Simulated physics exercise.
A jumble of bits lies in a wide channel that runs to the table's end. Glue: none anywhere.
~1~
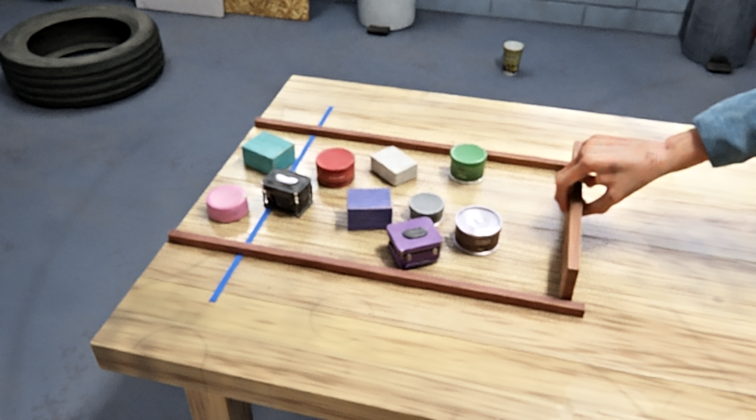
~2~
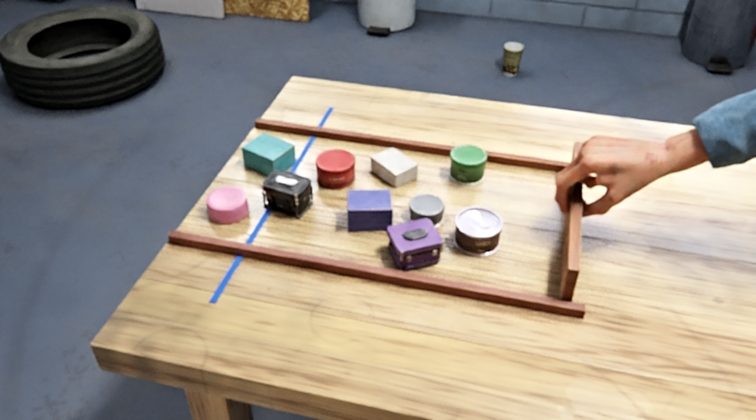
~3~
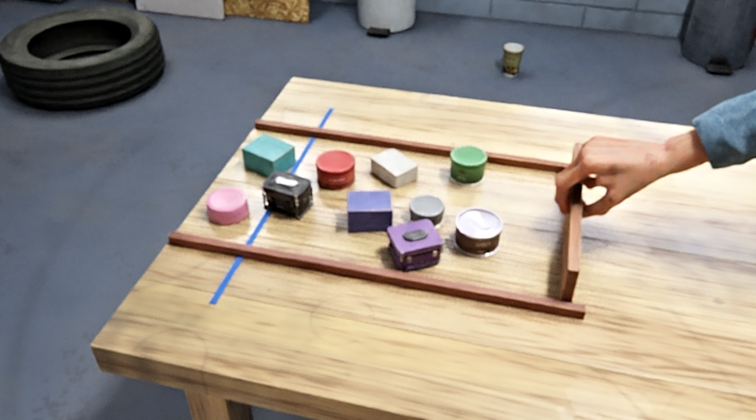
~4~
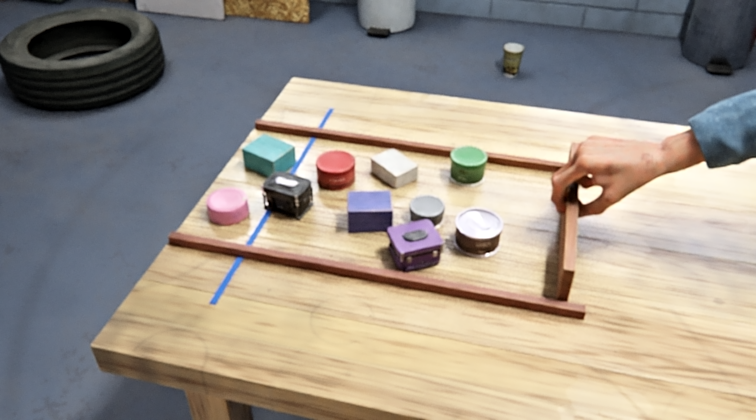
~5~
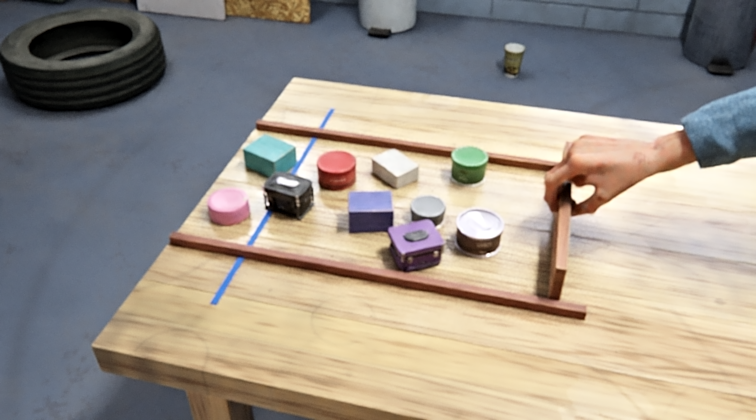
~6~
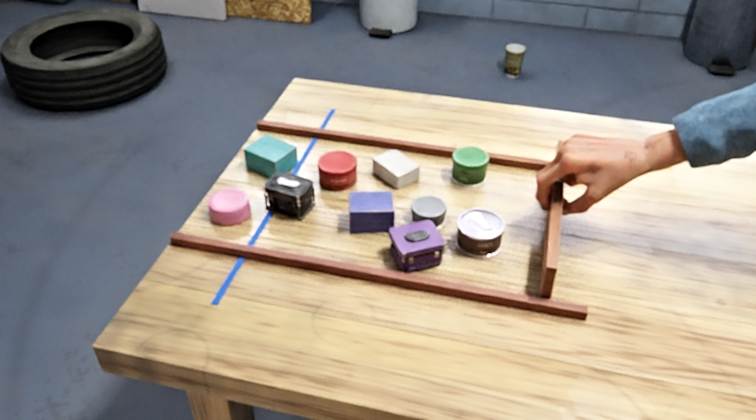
At first, a hand holds a small wooden board upright at the right end of a channel between two strips, where colourful tubs, blocks and cases lie near a blue tape line. Then the hand slides the board slightly left, while the objects stay practically still.
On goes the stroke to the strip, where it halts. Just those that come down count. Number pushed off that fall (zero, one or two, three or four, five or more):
Looks like the tally of pieces that topple off is one or two there.
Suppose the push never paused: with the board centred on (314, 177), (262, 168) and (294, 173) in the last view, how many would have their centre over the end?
Going through the three positions, you'd get 0, 5 and 1.
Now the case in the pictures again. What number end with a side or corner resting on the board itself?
It adds up to 5.
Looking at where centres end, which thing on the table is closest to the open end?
I'd go with the turquoise block.
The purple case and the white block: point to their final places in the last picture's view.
The purple case at (237, 225), the white block at (276, 157).
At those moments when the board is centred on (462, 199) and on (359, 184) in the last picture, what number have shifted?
Answer - first 4, then 8.
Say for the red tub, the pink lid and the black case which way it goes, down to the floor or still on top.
Red tub - stays, pink lid - stays, black case - goes.
Soon after, none off yet; pink lid at rest near (230, 206); turquoise block at rest near (271, 157); black case at rest near (290, 195).
After that, none off yet; pink lid at rest near (230, 206); turquoise block at rest near (271, 157); black case moving near (281, 192).
And then, none off yet; pink lid at rest near (227, 207); turquoise block displaced a little near (262, 152); black case displaced well along near (230, 173).
In the end, the number that fall off is one or two; gone, black case.
